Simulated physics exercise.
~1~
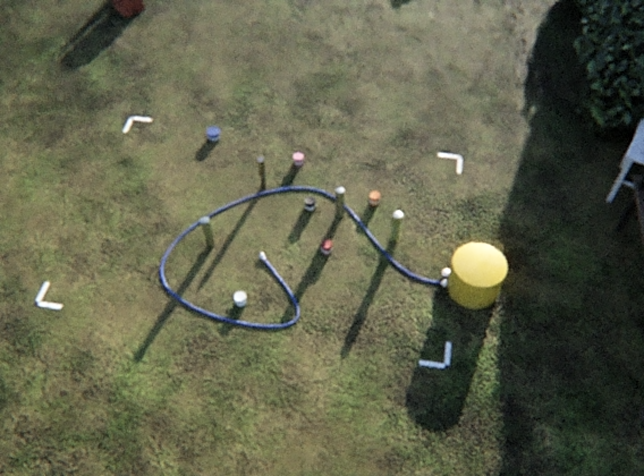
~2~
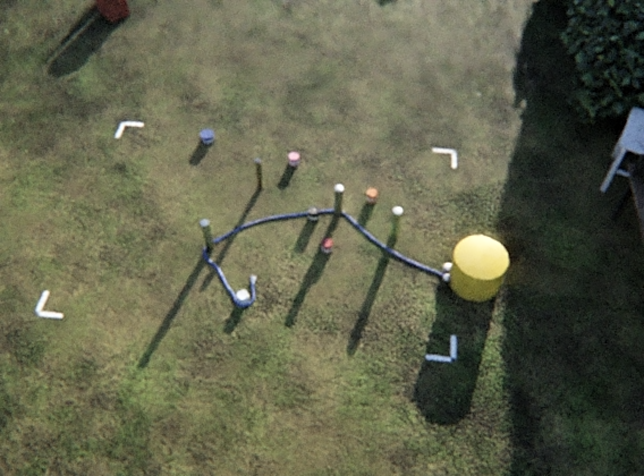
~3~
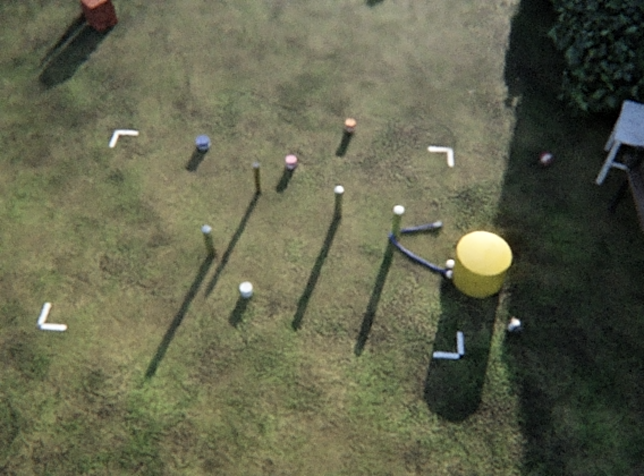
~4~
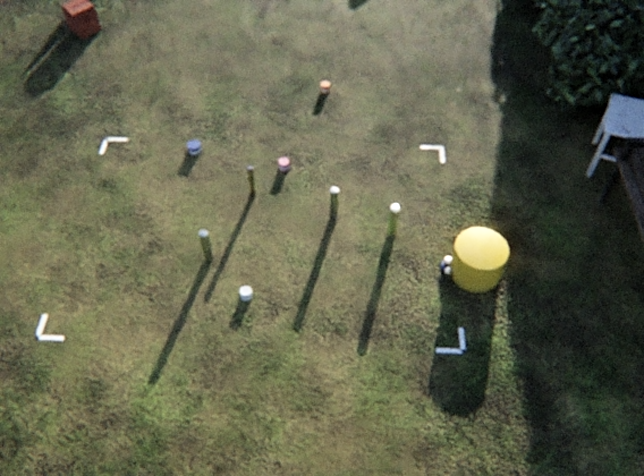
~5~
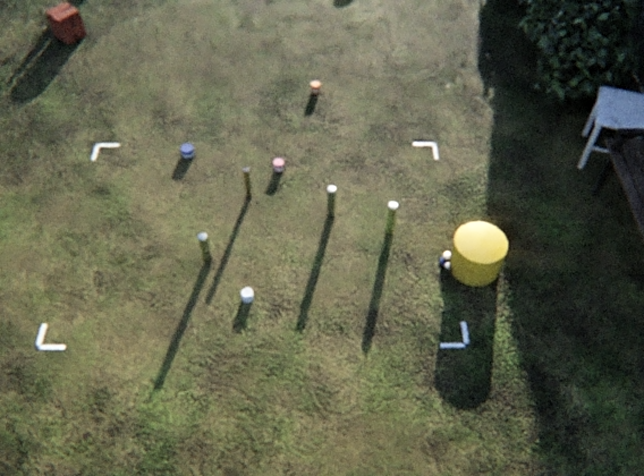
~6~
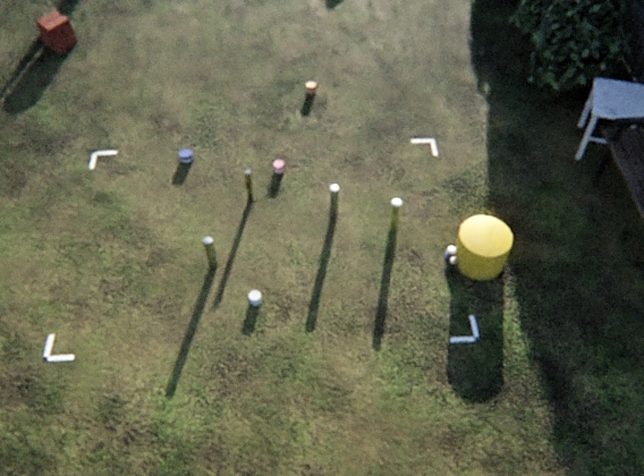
A big yellow drum stands at the right of a sunlit lawn, seen from high above, with a blue lead looping leftward from it among upright posts and small coloured tins. White corner marks surround the area, and a red block lies at the upper left. The lead draws in toward the drum, tightening around the posts. It sweeps the red and black tins away to the right, and the orange tin shifts upward. The lead then disappears from view, leaving the orange tin farther up the grass, while the blue, pink and white containers remain among the standing posts.
